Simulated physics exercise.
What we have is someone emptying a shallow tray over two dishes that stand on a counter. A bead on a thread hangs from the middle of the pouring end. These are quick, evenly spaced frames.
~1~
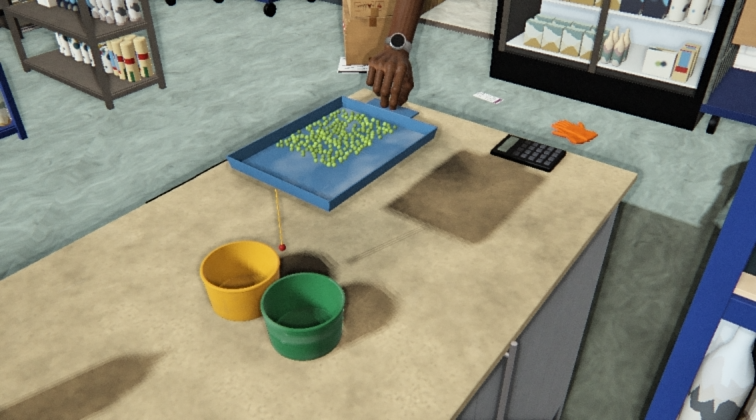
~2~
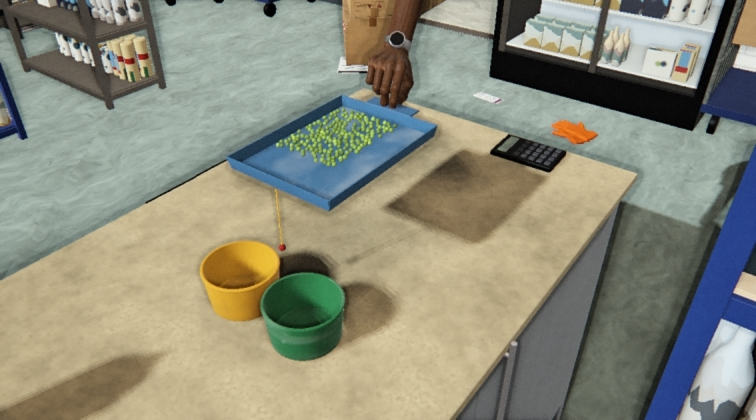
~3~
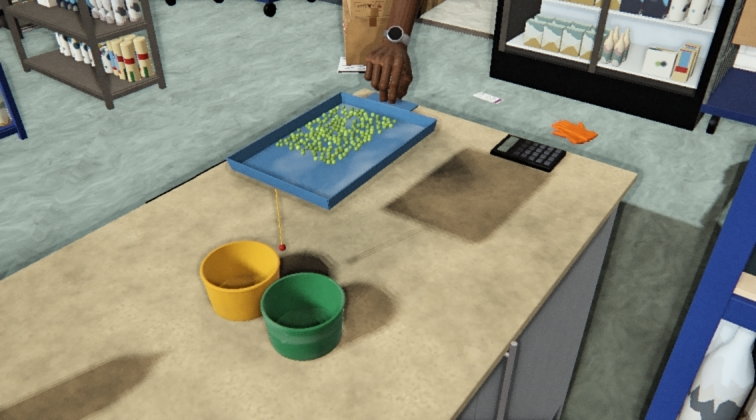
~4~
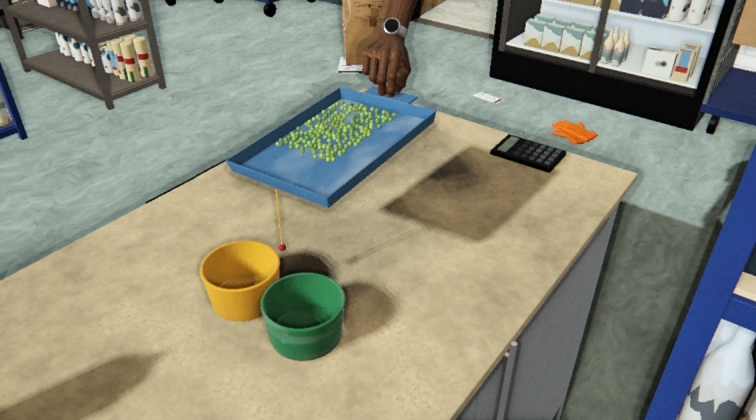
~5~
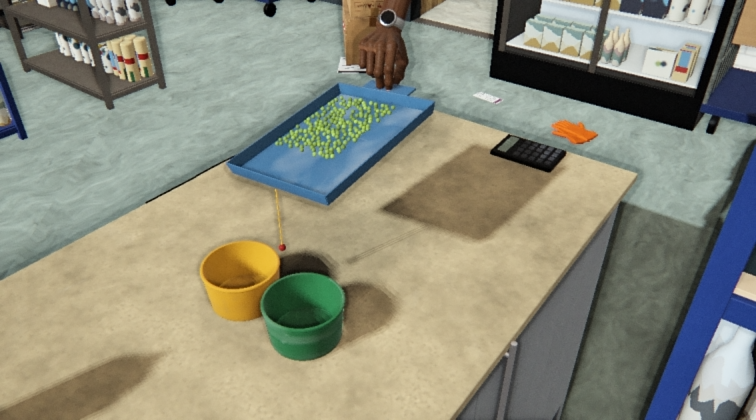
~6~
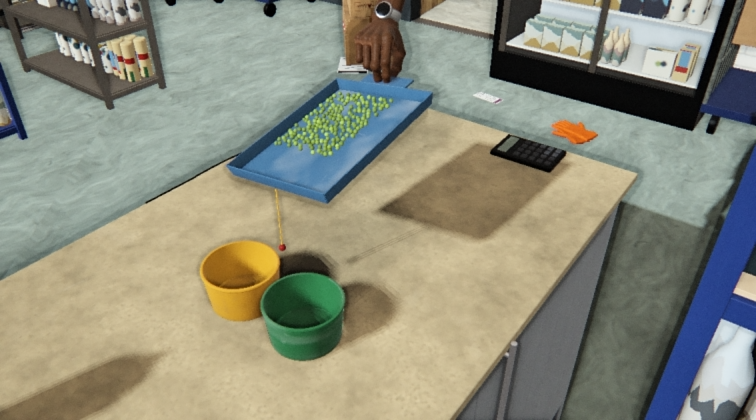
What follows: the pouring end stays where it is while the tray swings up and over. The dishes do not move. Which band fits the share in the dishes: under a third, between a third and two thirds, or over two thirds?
The two hold under a third of the load.
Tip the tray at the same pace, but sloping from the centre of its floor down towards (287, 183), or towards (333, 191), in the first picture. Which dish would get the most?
The first try: The dish on the left. The second: Right.
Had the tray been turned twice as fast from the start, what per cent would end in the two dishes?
Near 20 %.
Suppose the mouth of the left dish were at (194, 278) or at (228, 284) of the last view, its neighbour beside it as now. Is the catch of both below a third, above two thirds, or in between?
In turn: Less than a third; under a third.
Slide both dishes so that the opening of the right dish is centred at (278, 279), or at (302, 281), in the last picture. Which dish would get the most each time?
At the first place the left one, at the second the left-hand dish.
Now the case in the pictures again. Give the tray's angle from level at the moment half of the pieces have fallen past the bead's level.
Around 105° of tilt.
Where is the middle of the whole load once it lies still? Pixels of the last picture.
Around (244, 264).
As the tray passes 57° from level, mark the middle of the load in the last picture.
At about (263, 158).
Soon after the last picture, tray tipped steeply; nearly all on the tray; a stray few outside both; a stray few in the air.
A little later, tray tipped right over; nearly all on the tray; a stray few in the left dish; a stray few outside both; a stray few in the air.
Later still, tray tipped past a quarter turn; a small part in the left dish; nearly all outside both.
At rest, tray tipped past a quarter turn; none in the right dish; a small part in the left dish; nearly all outside both.
